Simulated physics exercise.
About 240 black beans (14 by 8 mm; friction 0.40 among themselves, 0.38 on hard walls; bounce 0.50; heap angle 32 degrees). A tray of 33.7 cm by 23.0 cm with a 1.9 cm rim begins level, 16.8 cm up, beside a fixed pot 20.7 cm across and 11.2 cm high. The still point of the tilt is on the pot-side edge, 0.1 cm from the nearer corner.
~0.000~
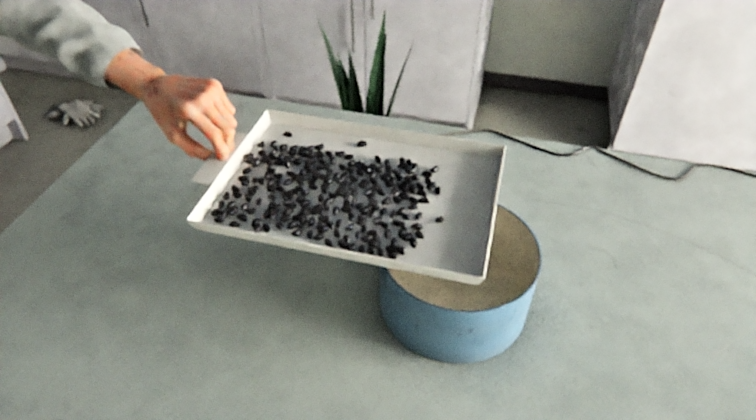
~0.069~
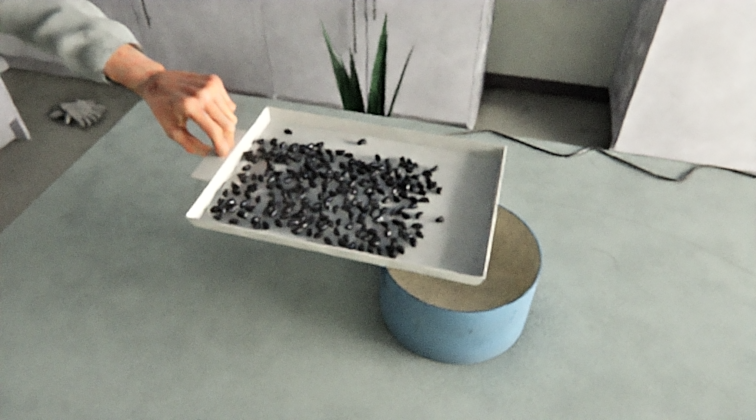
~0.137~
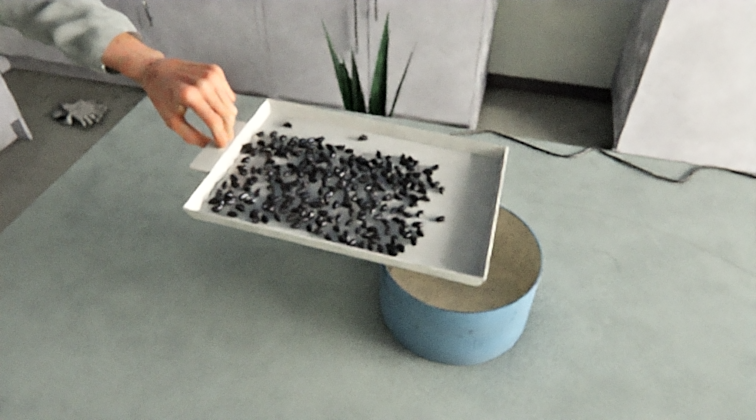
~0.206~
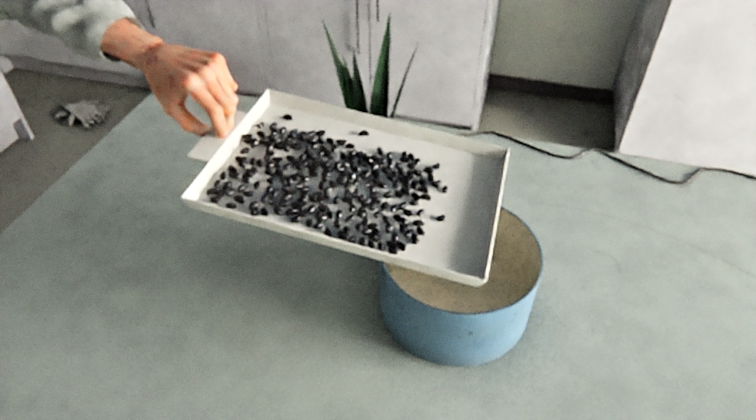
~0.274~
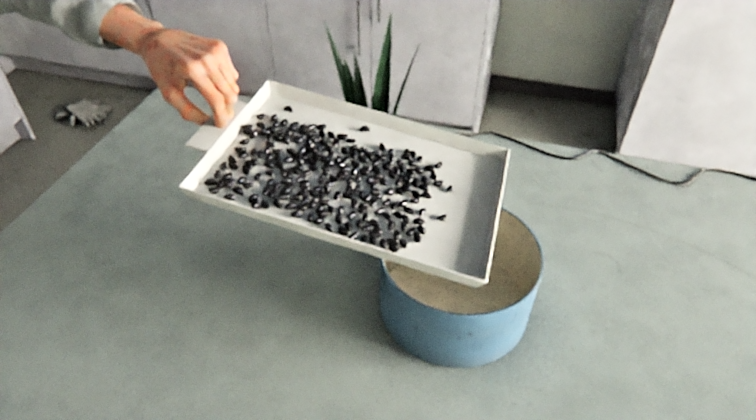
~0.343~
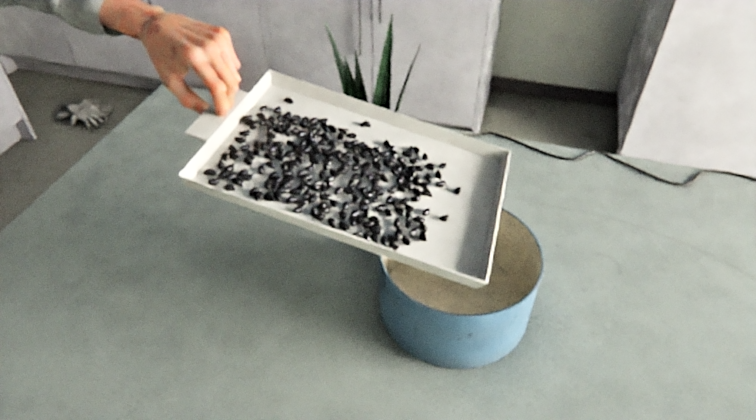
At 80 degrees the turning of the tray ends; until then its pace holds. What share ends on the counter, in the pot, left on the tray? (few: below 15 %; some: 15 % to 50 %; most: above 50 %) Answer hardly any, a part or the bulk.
On the counter: A part; in the pot: The bulk; left on the tray: Hardly any.
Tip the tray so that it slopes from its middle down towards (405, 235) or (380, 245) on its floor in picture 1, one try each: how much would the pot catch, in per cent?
About 0 and 0 per cent.
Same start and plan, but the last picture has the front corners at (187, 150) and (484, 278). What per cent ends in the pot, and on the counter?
Pot 40, counter 40.
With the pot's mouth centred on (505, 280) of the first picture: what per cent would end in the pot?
Some 65 per cent.
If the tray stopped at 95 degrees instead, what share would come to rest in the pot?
Then about 65 per cent.
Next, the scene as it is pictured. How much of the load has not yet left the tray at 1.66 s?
Roughly 85 per cent.
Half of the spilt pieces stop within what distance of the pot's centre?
Roughly 20 cm.
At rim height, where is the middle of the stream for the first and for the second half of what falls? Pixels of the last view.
At about (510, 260), then at (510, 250).
After 1.13 s, tilt 43 degrees; the tray holds 95 %, the pot 0 %.
Then, at 1.66 s, tilt 65 degrees; the tray holds 85 %, the pot 5 %.
After 2.25 s, tilt 80 degrees; the tray holds 40 %, the pot 35 %.
In the end, at 3.6 s, counter 30 %, pot 60 %, tray 5 %.
